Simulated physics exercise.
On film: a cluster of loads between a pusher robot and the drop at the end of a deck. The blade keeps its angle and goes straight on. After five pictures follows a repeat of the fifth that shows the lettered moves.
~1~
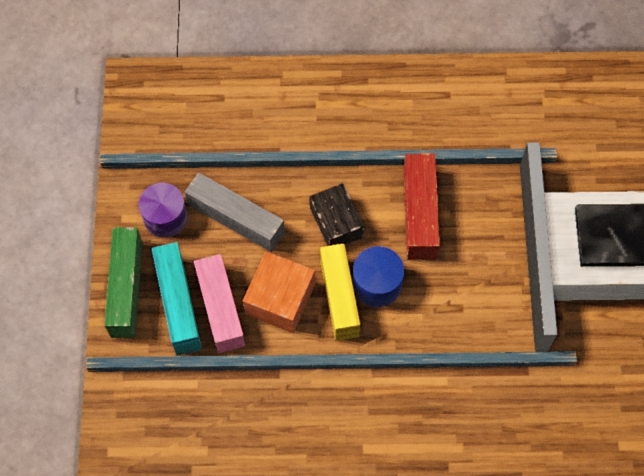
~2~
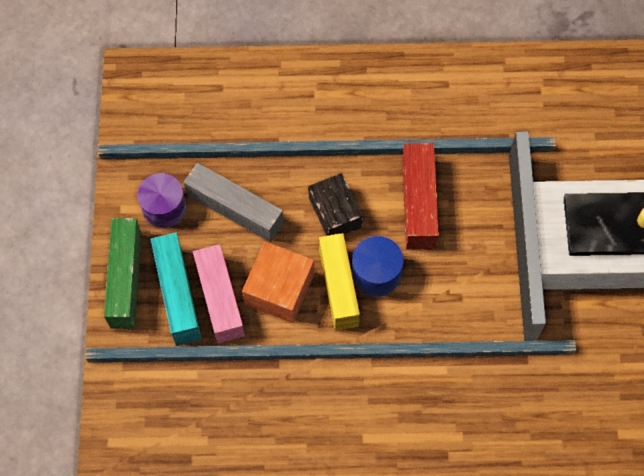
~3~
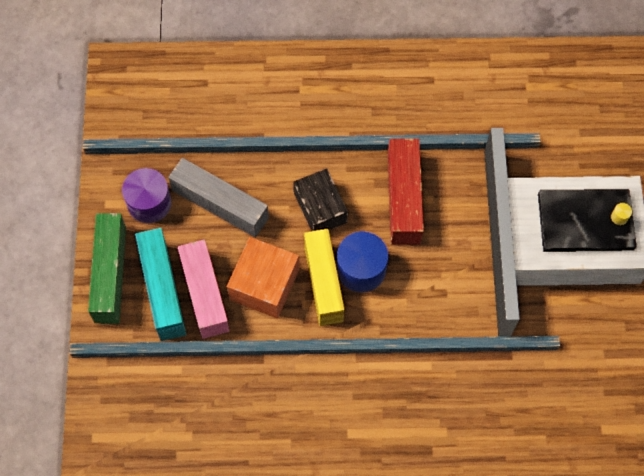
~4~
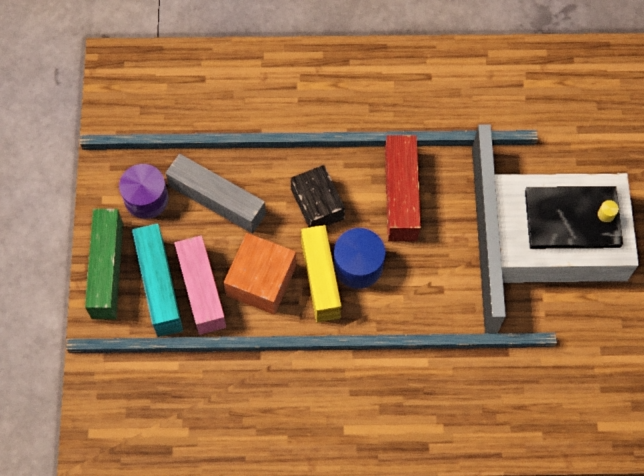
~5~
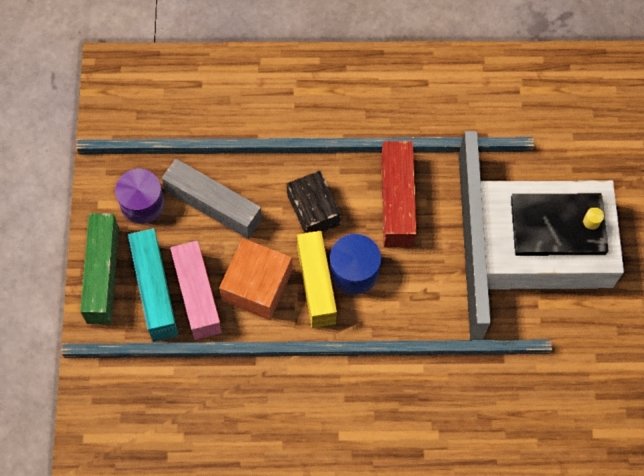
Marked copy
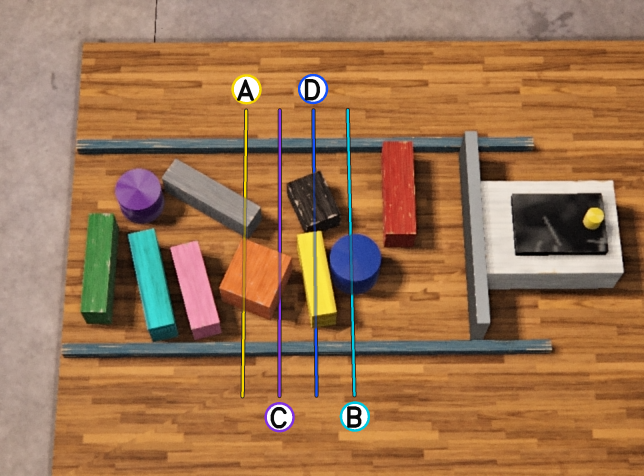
A white machine with a wide grey blade slid slowly left between two blue rails on a wooden deck, nearing a red block, while the colourful blocks and round pieces stayed in their places.
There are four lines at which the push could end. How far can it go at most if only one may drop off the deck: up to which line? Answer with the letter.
Stop at A.
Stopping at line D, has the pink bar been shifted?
By then, yes.
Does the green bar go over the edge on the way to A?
Yes.
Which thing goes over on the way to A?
The green bar.
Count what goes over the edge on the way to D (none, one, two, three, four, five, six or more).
By then, none.
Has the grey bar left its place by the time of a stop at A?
By then, yes.
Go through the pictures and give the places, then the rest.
The first frame shows orange crate (280, 292); grey bar (235, 212); purple canister (164, 211).
The second frame shows robot (606, 223); yellow stick (339, 282).
The third frame shows robot (579, 219); green bar (107, 268).
The fourth frame shows robot (566, 217); blue canister (359, 259).
The fifth frame shows robot (552, 223); black crate (314, 204); orange crate (257, 279); grey bar (212, 198).
On the copy, A at (245, 246); B at (351, 246); C at (280, 246); D at (315, 246).
On A. First, robot (468, 224); red bar (368, 195); green bar (100, 269).
Then, robot (385, 225); turquoise stick (135, 290); pink bar (166, 296).
Finally, robot (324, 225); green bar over the edge; turquoise stick (74, 291); one fallen.
By contrast, B is within the limit but short; C is within the limit but short; D is within the limit but short.
